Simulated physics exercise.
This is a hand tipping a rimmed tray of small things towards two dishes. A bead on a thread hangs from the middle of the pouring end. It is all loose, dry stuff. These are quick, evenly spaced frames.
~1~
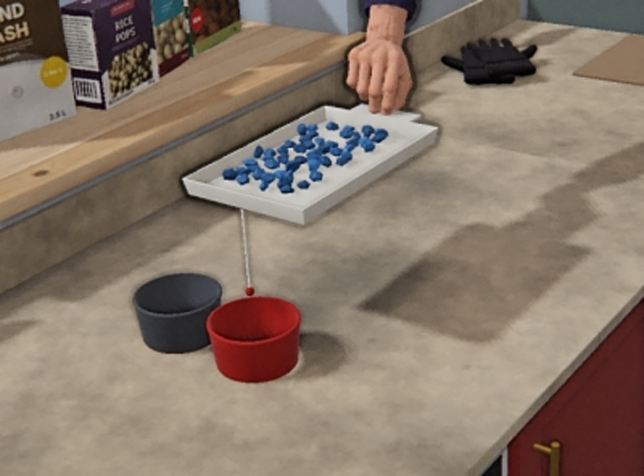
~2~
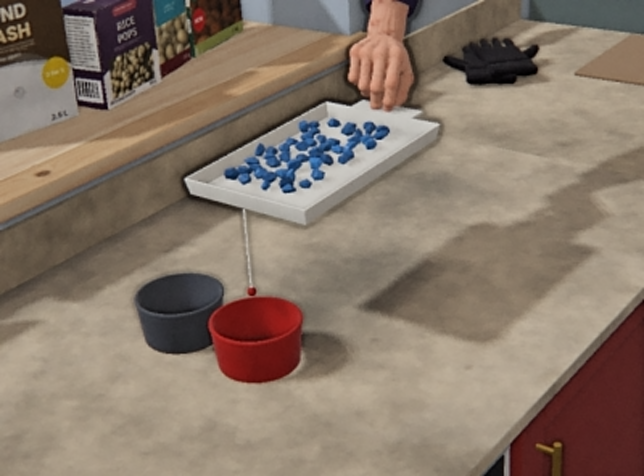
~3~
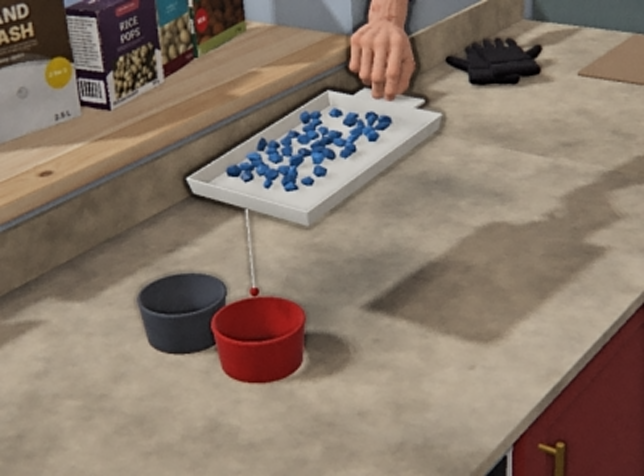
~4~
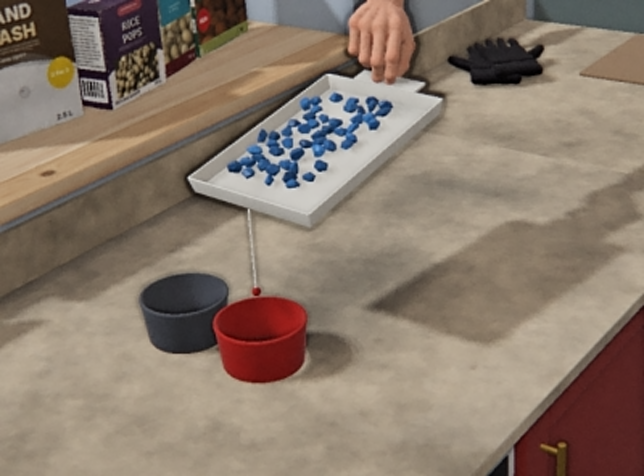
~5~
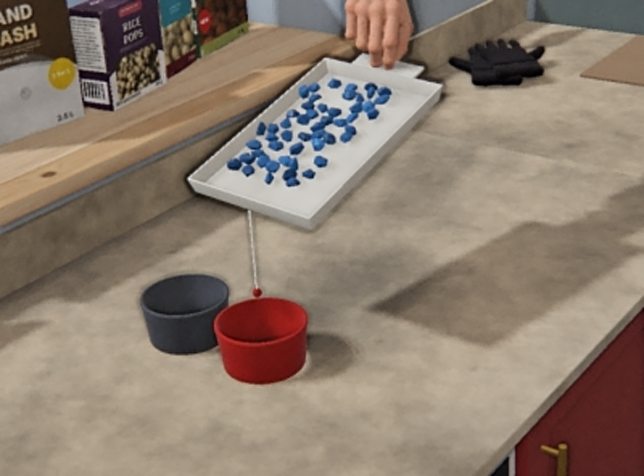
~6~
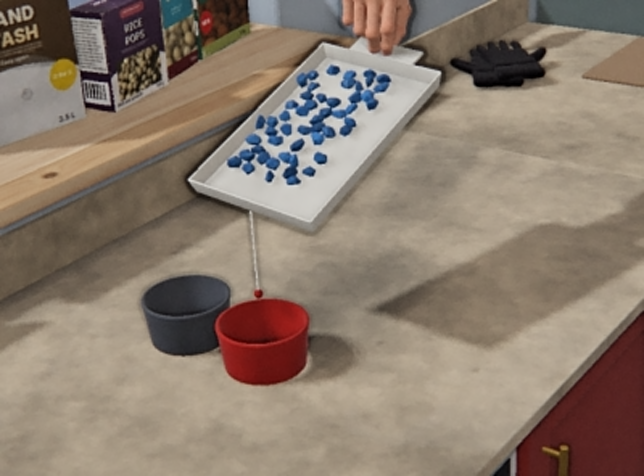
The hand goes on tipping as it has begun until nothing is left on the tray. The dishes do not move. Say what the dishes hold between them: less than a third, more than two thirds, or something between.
They take from one third to two thirds between them.
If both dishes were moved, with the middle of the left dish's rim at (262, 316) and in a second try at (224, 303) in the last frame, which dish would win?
One: The dish on the left. Two: The dish on the right.
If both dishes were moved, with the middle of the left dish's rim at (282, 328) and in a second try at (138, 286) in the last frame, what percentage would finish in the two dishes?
About 60 and 20 per cent.
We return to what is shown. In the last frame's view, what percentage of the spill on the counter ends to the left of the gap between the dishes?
About 40 per cent.
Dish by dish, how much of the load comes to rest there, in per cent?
About: Left dish 0, right dish 50 per cent.
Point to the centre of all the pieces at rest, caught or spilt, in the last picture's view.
Near (266, 374).
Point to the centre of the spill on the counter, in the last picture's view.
Around (261, 408).
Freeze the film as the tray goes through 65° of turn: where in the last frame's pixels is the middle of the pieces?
Around (268, 197).
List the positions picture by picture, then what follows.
The first picture shows corners of the pouring end at (188, 178) and (302, 208), level; middle of the load at (314, 153), aquarium stones; left dish at (149, 329); right dish at (226, 357); bead on its thread at (250, 291).
The second picture shows corners of the pouring end at (189, 178) and (304, 208), level; middle of the load at (316, 151).
The third picture shows corners of the pouring end at (192, 178) and (306, 210), tipped barely, lowest at the right corner; middle of the load at (318, 145).
The fourth picture shows corners of the pouring end at (193, 177) and (308, 212), tipped a little, lowest at the right corner; middle of the load at (319, 135).
The fifth picture shows corners of the pouring end at (192, 178) and (308, 215), tipped clearly, lowest at the right corner; middle of the load at (318, 126).
The sixth picture shows corners of the pouring end at (193, 178) and (309, 219), tipped clearly, lowest at the right corner; middle of the load at (316, 119); left dish at (158, 331); right dish at (235, 359).
Soon after the last picture, tray tipped steeply; all on the tray.
A little later, tray tipped past a quarter turn; about a third on the tray; about a quarter in the right dish; about a third outside both; a small part in the air.
Later still, tray tipped past a quarter turn; about half in the right dish; about half outside both.
At rest, tray tipped past a quarter turn; about half in the right dish; none in the left dish; about half outside both.
